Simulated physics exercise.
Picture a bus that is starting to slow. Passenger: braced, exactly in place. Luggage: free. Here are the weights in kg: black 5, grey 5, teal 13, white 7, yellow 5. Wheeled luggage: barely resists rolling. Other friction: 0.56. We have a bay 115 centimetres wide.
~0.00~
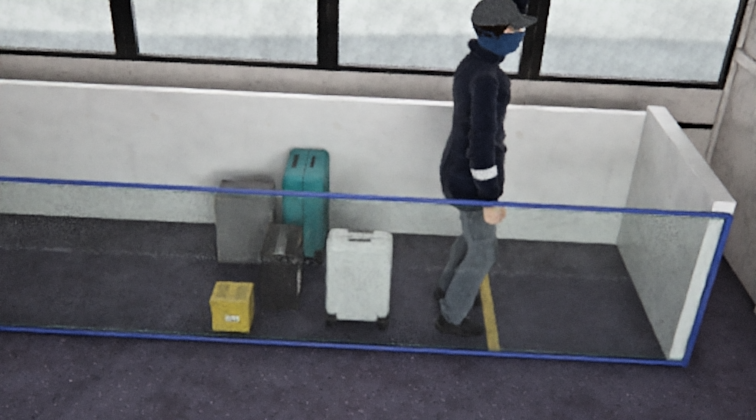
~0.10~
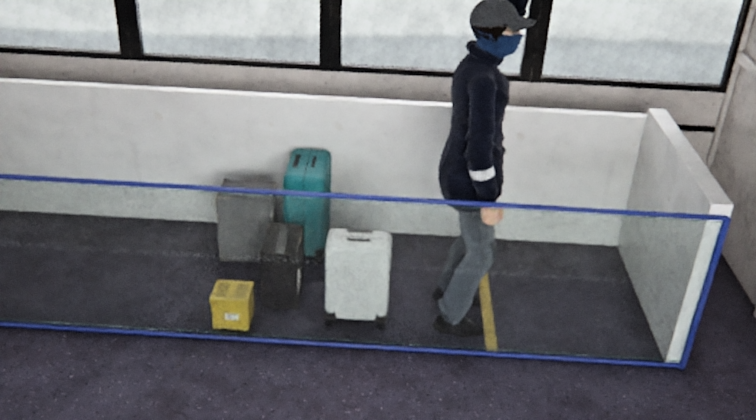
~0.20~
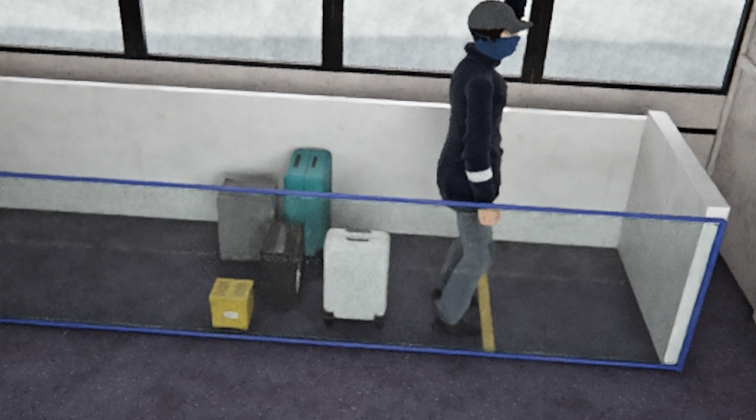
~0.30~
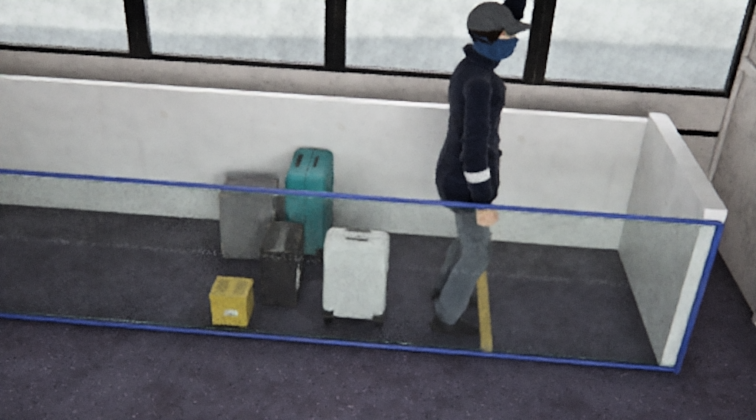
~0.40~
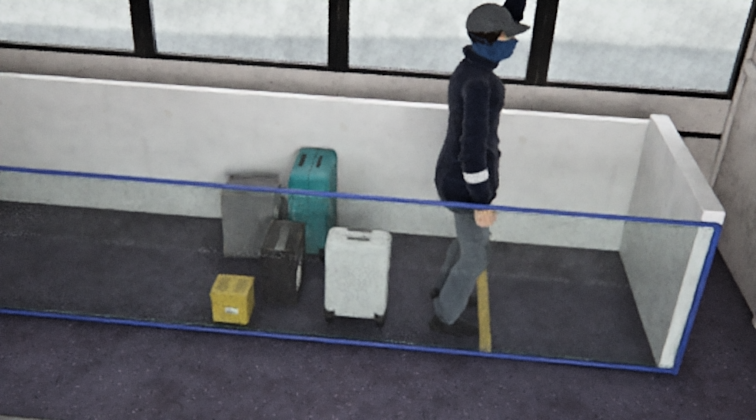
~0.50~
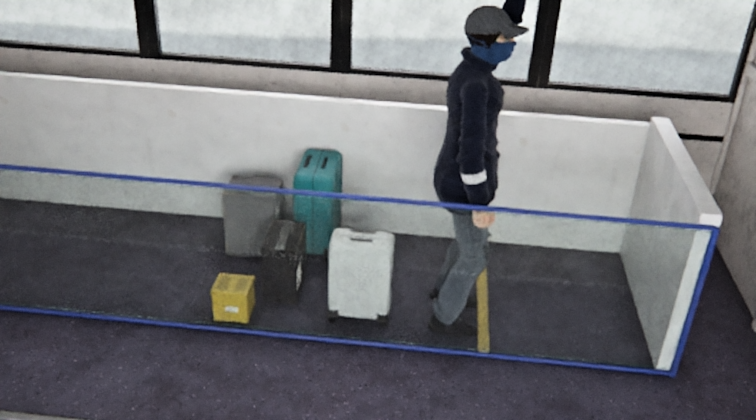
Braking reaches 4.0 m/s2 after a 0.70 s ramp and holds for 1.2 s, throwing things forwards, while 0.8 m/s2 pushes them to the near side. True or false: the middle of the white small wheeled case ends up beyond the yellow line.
False.
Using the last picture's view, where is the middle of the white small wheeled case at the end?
Somewhere close to (410, 293).
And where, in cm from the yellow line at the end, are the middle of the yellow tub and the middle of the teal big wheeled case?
Yellow tub 140 short, teal big wheeled case 70 past.
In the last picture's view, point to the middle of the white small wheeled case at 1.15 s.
It would be at about (410, 293) then.
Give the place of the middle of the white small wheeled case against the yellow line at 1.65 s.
Short of it by around 40 cm.
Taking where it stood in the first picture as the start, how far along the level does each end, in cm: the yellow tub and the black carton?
Yellow tub about 0, black carton about 0.
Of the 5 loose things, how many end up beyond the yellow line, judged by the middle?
Altogether, 1.
After 0.75 s the white small wheeled case is 54 cm short of the yellow line, tilted 0°, near (388, 284) in the last picture's view.
After 1.15 s the white small wheeled case is 42 cm short of the yellow line, tilted 0°, near (410, 293) in the last picture's view.
After 1.65 s the white small wheeled case is 42 cm short of the yellow line, tilted 0°, near (410, 293) in the last picture's view.
When all is still (2.7 s), black carton stops short of the yellow line; grey pack stops short of the yellow line; teal big wheeled case crosses the yellow line; white small wheeled case stops short of the yellow line; yellow tub stops short of the yellow line.
